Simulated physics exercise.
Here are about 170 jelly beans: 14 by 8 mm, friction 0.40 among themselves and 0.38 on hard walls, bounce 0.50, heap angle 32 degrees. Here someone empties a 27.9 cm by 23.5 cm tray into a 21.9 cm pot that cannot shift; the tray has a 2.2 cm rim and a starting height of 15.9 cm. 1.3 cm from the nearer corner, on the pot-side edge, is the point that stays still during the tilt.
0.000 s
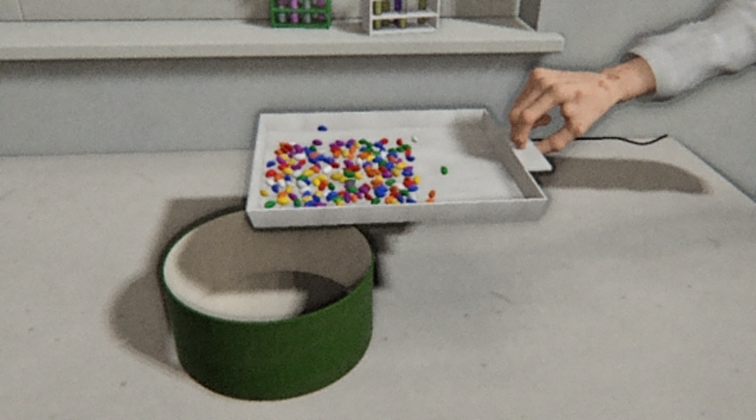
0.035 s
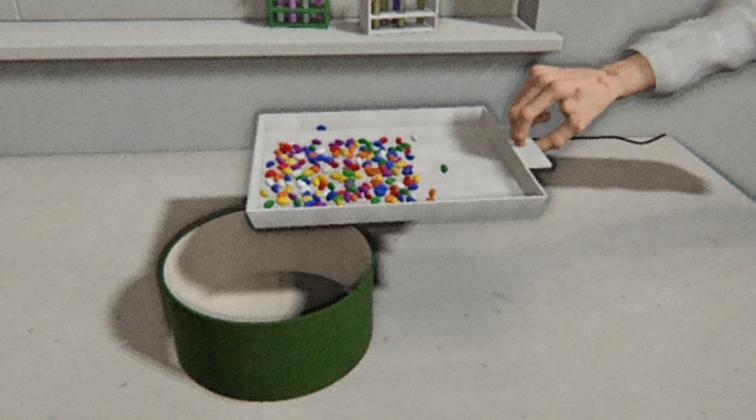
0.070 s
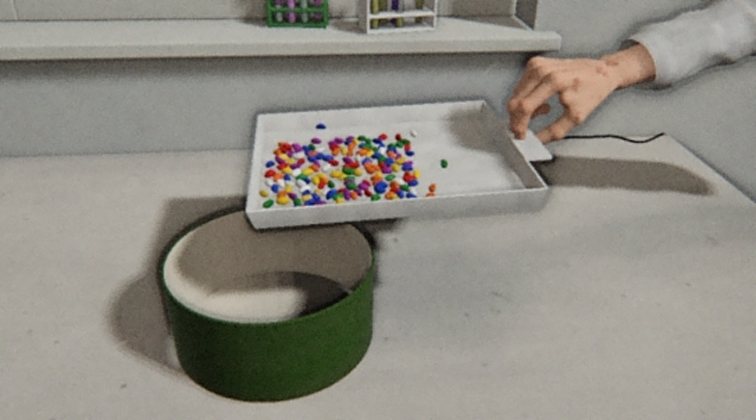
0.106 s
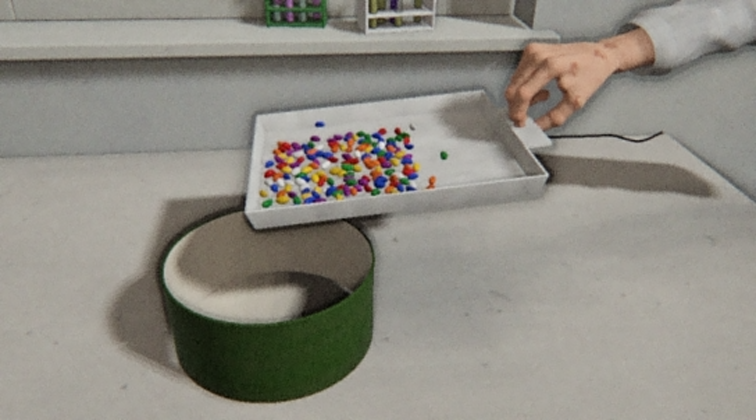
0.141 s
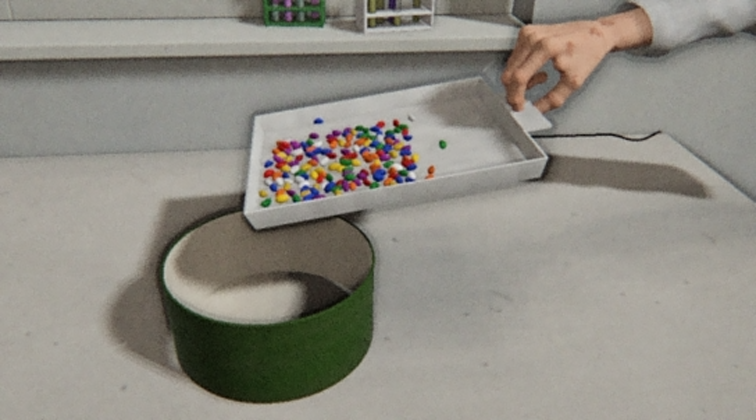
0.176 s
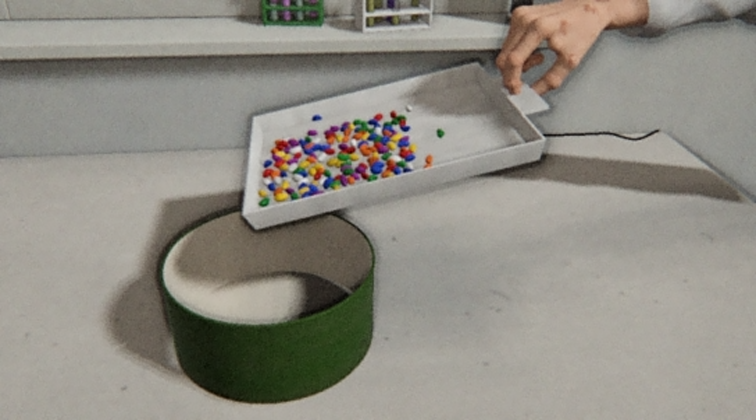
The clip opens with a hand holding the right end of a shallow white tray of colourful jelly beans, nearly level above a green pot. The hand then raises that end, slowly at first and then more noticeably, slanting the tray down toward the left while the beans stay clustered together.
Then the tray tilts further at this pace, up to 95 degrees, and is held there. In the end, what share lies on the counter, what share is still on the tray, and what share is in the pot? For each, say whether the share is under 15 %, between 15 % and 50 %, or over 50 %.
Counter: Between 15 % and 50 %; tray: Under 15 %; pot: Over 50 %.
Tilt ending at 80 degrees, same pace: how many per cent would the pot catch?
Roughly 50 percent.
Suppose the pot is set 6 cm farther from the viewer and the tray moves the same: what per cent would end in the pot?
Close to 85 per cent, then.
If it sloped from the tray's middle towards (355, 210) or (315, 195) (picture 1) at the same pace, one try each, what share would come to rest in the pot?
I'd put it at roughly 80 per cent for the first tilt and roughly 100 per cent for the second.
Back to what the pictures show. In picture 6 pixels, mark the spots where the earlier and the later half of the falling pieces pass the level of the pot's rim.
Around (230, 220), then around (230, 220).
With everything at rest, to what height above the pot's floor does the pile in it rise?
It stands at some 1.5 cm.
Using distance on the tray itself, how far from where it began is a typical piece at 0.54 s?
By then it sits near 6 cm from where it began.
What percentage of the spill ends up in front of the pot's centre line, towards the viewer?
About 0 per cent.
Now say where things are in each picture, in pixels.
In the first frame, tray tilt 0 degrees, front corners at (254, 207) and (539, 196); middle of the pieces at (343, 174); pot at (270, 256).
In the second frame, tray tilt 1 degrees, front corners at (254, 208) and (539, 194); middle of the pieces at (343, 173).
In the third frame, tray tilt 2 degrees, front corners at (253, 208) and (540, 186); middle of the pieces at (342, 171).
In the fourth frame, tray tilt 5 degrees, front corners at (252, 209) and (540, 173), lowest corner left back; middle of the pieces at (342, 168).
In the fifth frame, tray tilt 9 degrees, front corners at (251, 209) and (539, 156), lowest corner left back; middle of the pieces at (341, 163).
In the sixth frame, tray tilt 13 degrees, front corners at (249, 209) and (537, 139), lowest corner left back; middle of the pieces at (339, 158); pot at (270, 257). The tray's pace is about 110 degrees a second.
After 0.54 s, tilt 53 degrees; the tray holds 100 %, the pot 0 %.
After 0.78 s, tilt 79 degrees; the tray holds 80 %, the pot 5 %.
After 1.14 s, tilt 95 degrees; the tray holds 5 %, the pot 55 %.
At rest (2.4 s), counter 40 %, tray 0 %, pot 60 %.
